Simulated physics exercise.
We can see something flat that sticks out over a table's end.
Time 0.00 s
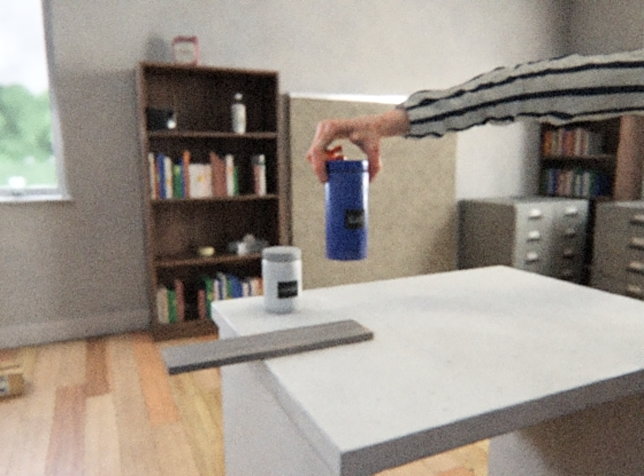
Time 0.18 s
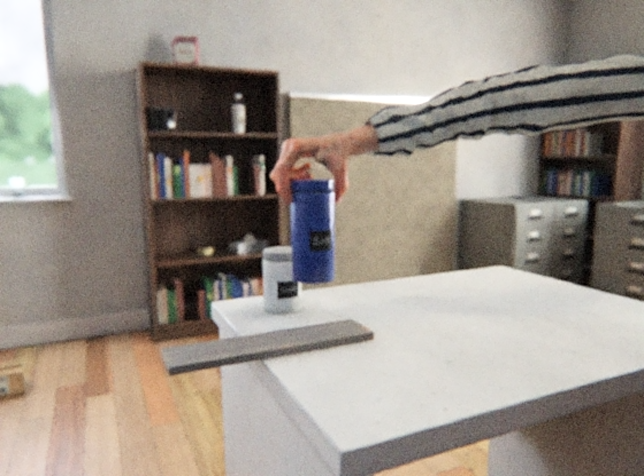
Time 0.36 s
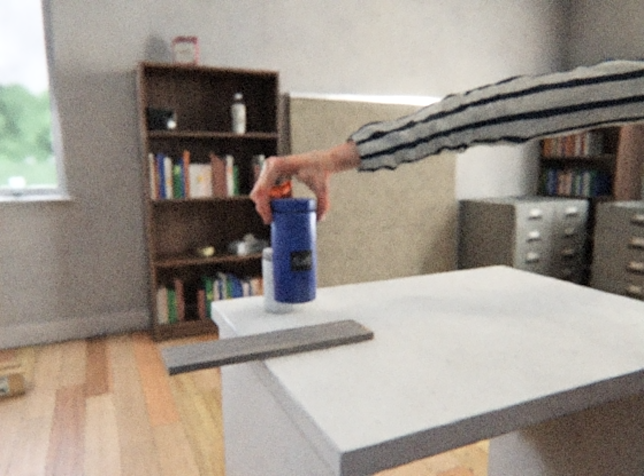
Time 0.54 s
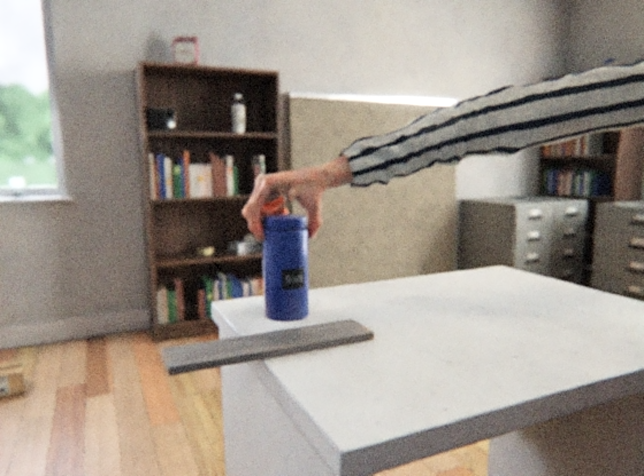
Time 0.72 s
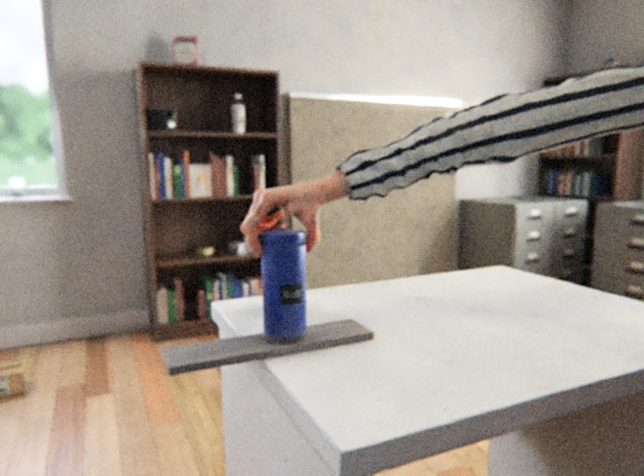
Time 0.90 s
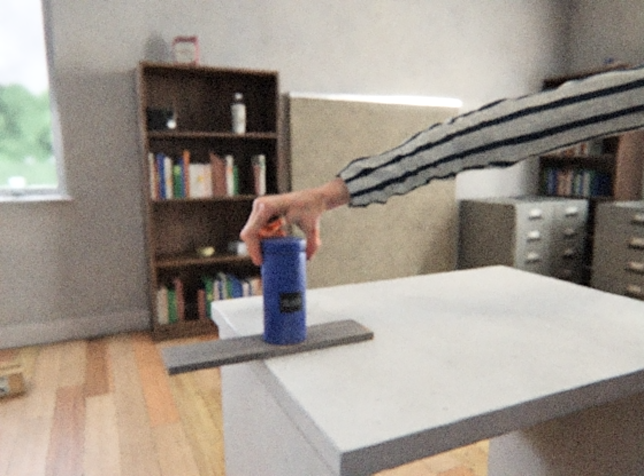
A hand in a striped sleeve moves a blue jar left and down onto a grey plank.
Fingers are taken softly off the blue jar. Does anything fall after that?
It stays put.
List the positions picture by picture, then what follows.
The first picture shows on its way; blue jar (347, 209); grey plank (272, 344).
The second picture shows on its way; blue jar (313, 230); grey plank (272, 344).
The third picture shows on its way; blue jar (294, 249); grey plank (272, 344).
The fourth picture shows on its way; blue jar (286, 267); grey plank (272, 344).
The fifth picture shows on its way; blue jar (284, 282); grey plank (272, 344).
The sixth picture shows in place under the hand; blue jar (284, 289); grey plank (272, 344).
After 1.50 s, nothing has stirred.
After 2.30 s, blue jar resting near (284, 290).
At rest (3.5 s), all 3 in place. Seen from the same camera at the end, blue jar near (284, 290). The plank keeps its balance.
